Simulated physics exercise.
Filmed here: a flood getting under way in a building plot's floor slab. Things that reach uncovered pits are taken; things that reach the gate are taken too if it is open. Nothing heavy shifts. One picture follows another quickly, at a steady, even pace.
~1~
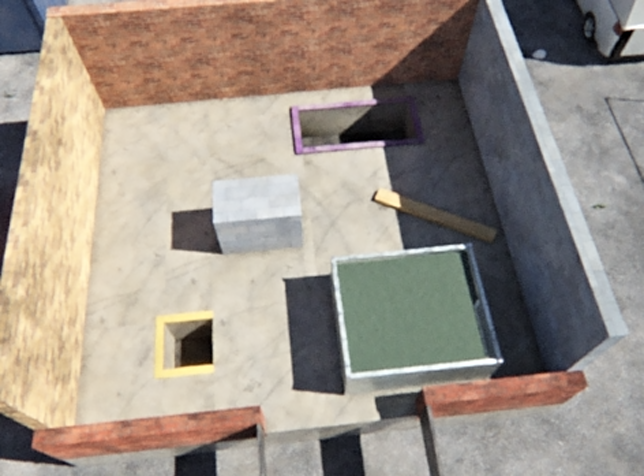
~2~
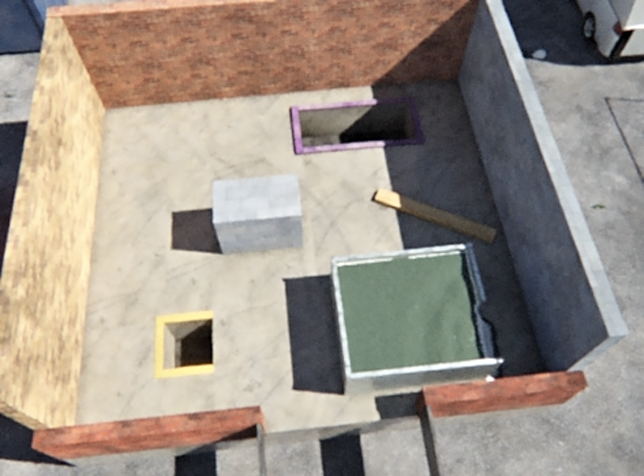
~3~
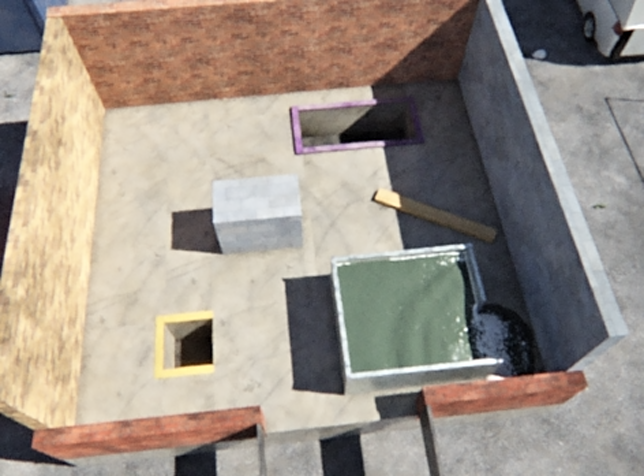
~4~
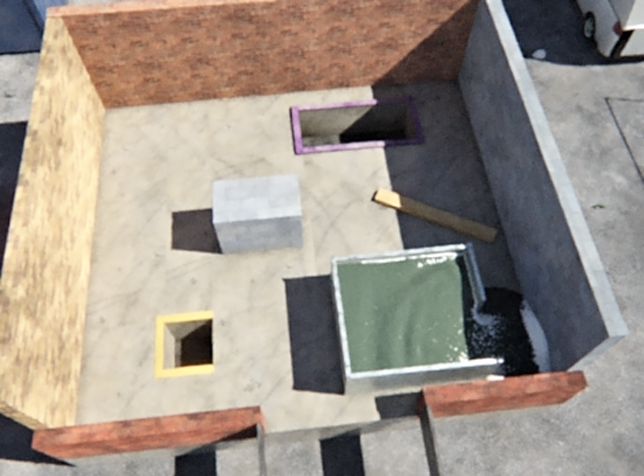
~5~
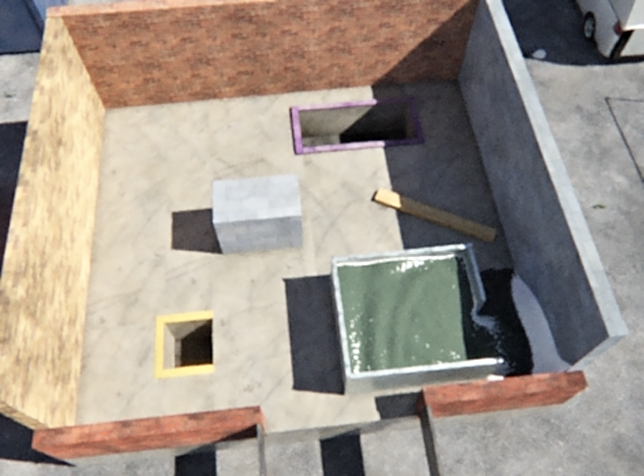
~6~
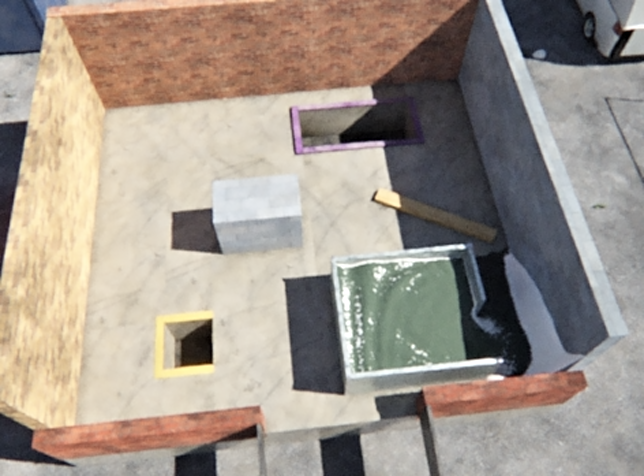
The video shows a walled plot with a grey block, a wooden plank and two framed pits, where water pours from the right side of a green-filled tank, spreads to the grey wall and runs up along it.
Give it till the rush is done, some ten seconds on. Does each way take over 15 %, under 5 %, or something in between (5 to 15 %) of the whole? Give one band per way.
Per way - the gate: In between, the purple pit: Over 15 %, the yellow pit: Under 5 %.
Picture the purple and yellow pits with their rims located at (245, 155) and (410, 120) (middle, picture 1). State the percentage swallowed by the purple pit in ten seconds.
So the purple pit ends up with 4 in a hundred.
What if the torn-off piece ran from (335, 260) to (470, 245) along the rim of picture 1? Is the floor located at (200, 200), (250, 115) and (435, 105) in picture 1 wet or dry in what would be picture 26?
In the order asked: Out of reach, sodden, sodden.
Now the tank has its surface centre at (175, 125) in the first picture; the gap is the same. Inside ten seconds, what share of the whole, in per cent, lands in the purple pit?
Estimate for the purple pit - some 25 in a hundred.
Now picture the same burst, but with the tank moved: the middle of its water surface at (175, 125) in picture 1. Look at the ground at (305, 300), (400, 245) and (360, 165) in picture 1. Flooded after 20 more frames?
Okay, first one high and dry, second one got wet, last one got wet.
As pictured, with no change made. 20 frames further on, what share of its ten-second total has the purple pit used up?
Roughly 35 per cent.
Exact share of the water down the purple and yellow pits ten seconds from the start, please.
Roughly 18 %, then roughly 2 %.
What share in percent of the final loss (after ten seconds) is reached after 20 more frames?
It comes to around 35 per cent.
A moment on, water covers 10 % of the floor; the gate 0 %, the purple pit 0 %, the yellow pit 0 %.
Next, water covers 30 % of the floor; the gate 1 %, the purple pit 0 %, the yellow pit 0 %.
Then, water covers 45 % of the floor; the gate 4 %, the purple pit 6 %, the yellow pit 0 %.
Later, water covers 65 % of the floor; the gate 8 %, the purple pit 13 %, the yellow pit 0 %.
In the end, water covers 90 % of the floor; the gate 11 %, the purple pit 18 %, the yellow pit 2 %.
